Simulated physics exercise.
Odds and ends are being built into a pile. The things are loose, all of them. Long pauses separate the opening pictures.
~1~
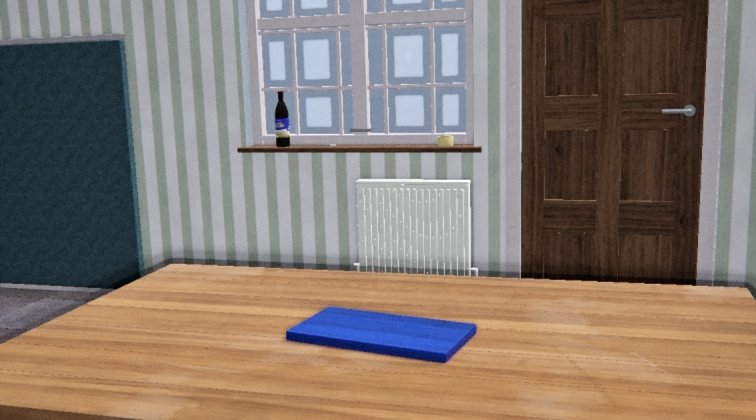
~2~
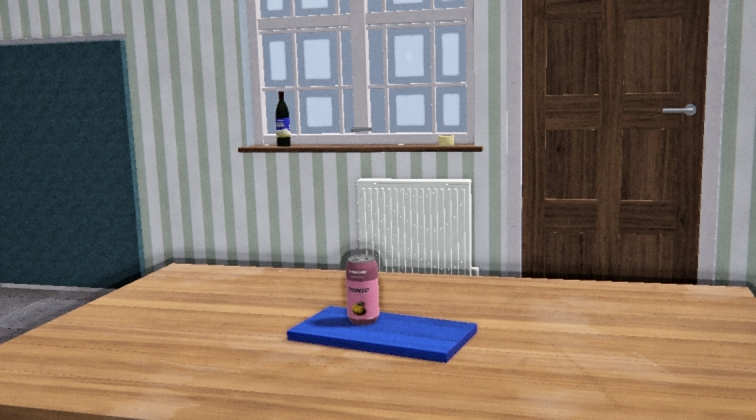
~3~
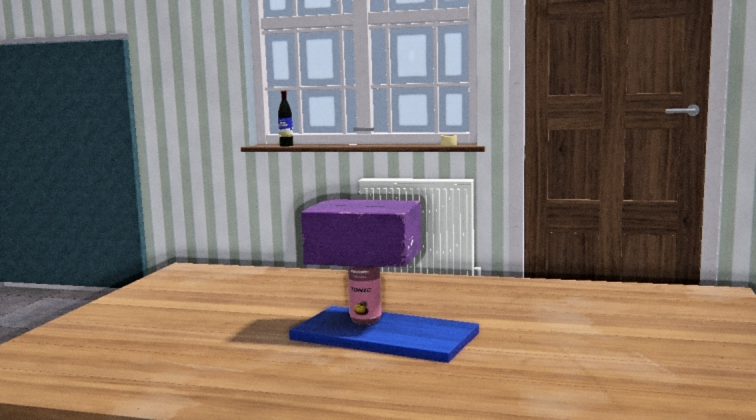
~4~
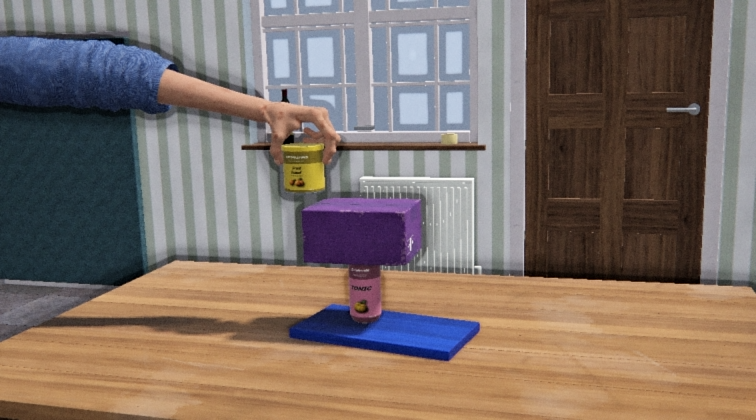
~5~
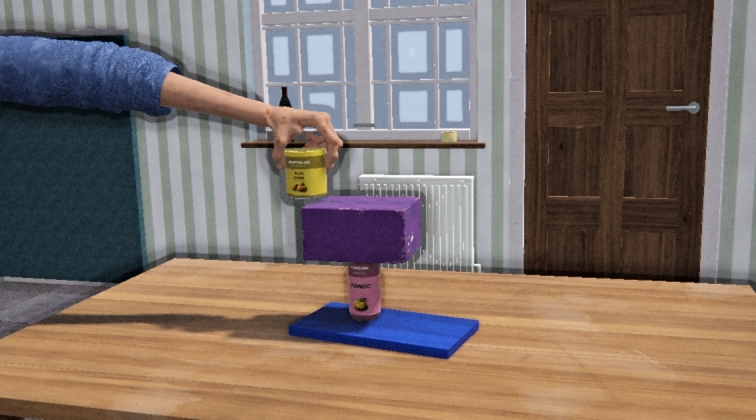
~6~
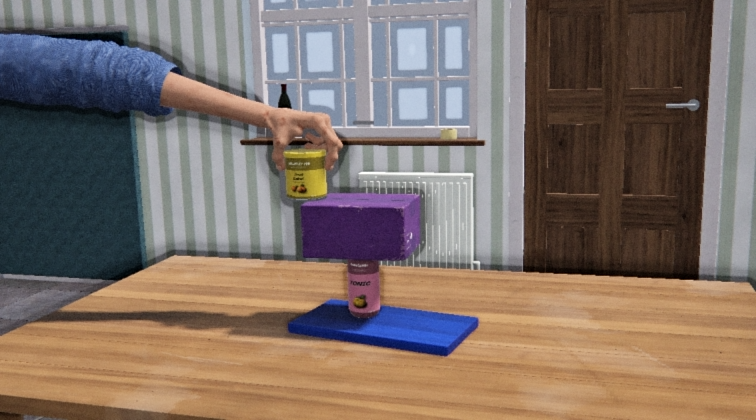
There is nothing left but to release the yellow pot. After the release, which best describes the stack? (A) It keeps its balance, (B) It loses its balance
Answer: B.
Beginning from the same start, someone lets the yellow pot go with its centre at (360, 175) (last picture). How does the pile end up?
Stands firm.
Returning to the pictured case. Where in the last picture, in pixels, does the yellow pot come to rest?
About (149, 287).
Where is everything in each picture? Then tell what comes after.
In the first frame, the last thing is not in view yet.
In the second frame, the last thing is not in view yet; blue board (382, 332).
In the third frame, the last thing is not in view yet; purple box (363, 232).
In the fourth frame, coming down; yellow pot (304, 168); pink can (365, 288).
In the fifth frame, coming down; yellow pot (306, 173); blue board (384, 328).
In the sixth frame, set down, still held; yellow pot (306, 174); purple box (362, 225).
Then, 0.40 s on from there, yellow pot now fallen; purple box turned 62° from how it was put.
Then, 0.50 s on from there, purple box now fallen.
Then, 0.60 s on from there, things are still on the move.
Then, 0.80 s on from there, as before.
In the end, fallen, purple box and yellow pot; the other 2 unmoved. At the end, from the last picture's camera, yellow pot near (149, 287). The pile loses its balance.
